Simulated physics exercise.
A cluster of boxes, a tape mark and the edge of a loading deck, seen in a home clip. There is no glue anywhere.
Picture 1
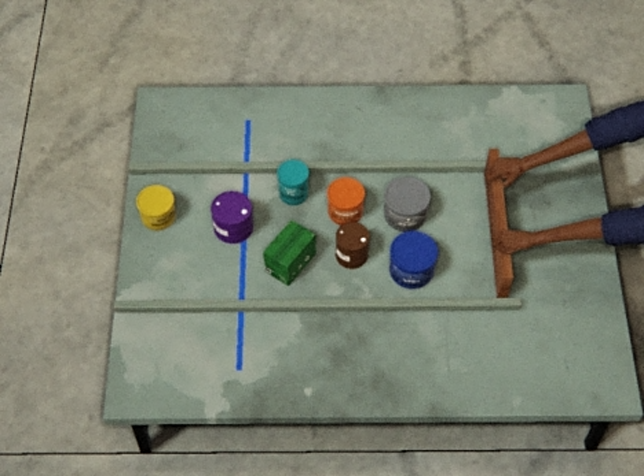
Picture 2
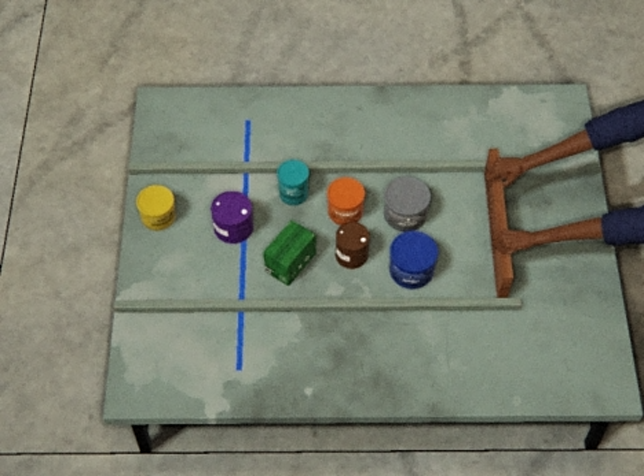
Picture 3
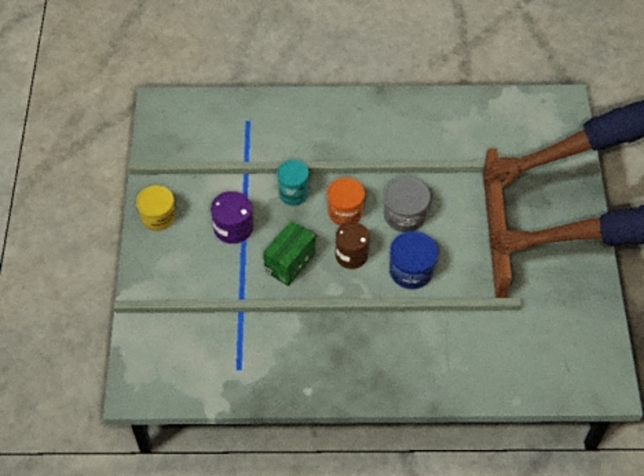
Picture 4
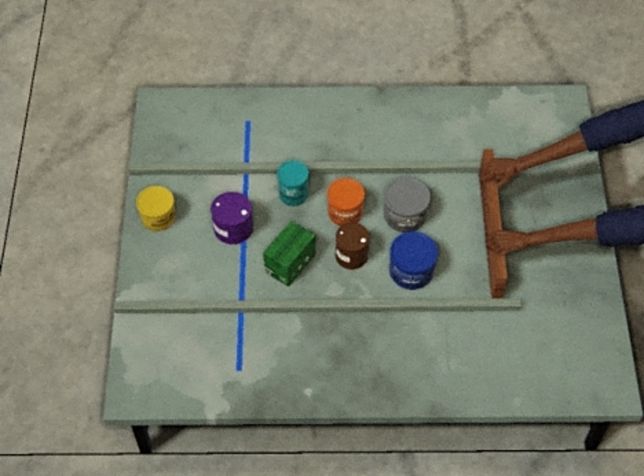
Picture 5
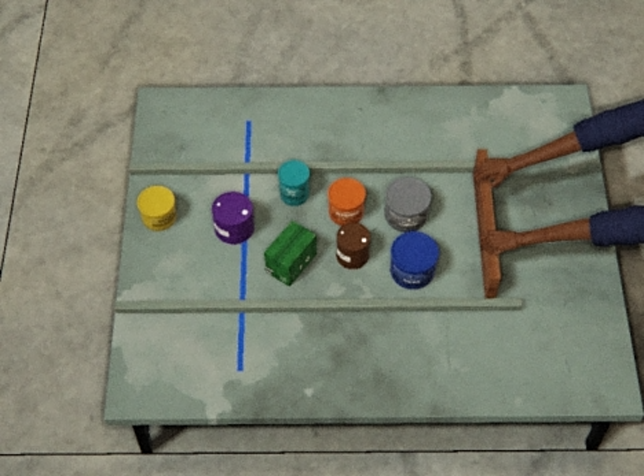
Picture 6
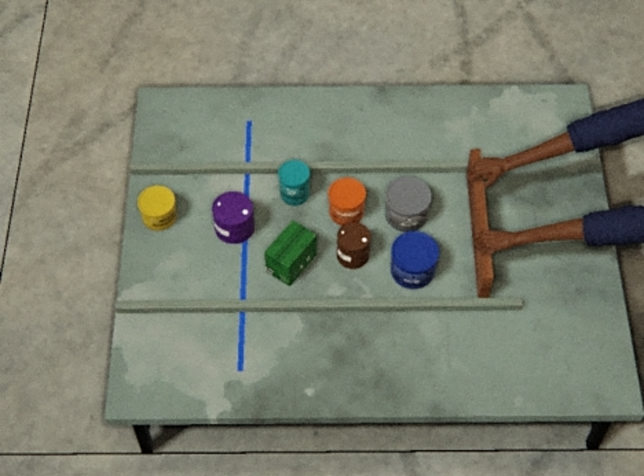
In this clip, two hands at the right slide a reddish-brown plank slightly left between two rails on a table, toward colourful containers and a green box that stay still around a blue tape line.
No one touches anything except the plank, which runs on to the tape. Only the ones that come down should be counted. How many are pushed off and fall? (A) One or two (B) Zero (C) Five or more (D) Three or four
Zero.
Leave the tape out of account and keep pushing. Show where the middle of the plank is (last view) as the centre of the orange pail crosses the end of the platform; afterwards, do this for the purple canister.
The orange pail puts it at (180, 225), the purple canister at (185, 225).
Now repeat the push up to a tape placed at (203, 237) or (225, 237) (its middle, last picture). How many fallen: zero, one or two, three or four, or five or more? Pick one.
Either one or two; no fall at all.
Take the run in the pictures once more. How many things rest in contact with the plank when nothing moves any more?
3 of them.
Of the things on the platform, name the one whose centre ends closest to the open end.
The yellow pail finishes nearest.
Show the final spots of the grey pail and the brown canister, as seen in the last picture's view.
For the grey pail it's (223, 207), and for the brown canister it's (207, 237).
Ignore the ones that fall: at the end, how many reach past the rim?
The count would be 0.
Early on, none off yet; yellow pail at rest near (158, 209); purple canister at rest near (234, 218); green box at rest near (291, 253).
A while later, none off yet; yellow pail at rest near (158, 209); purple canister travelled a little near (227, 219); green box travelled about its own width near (254, 253).
Finally, the number that fall off is zero.
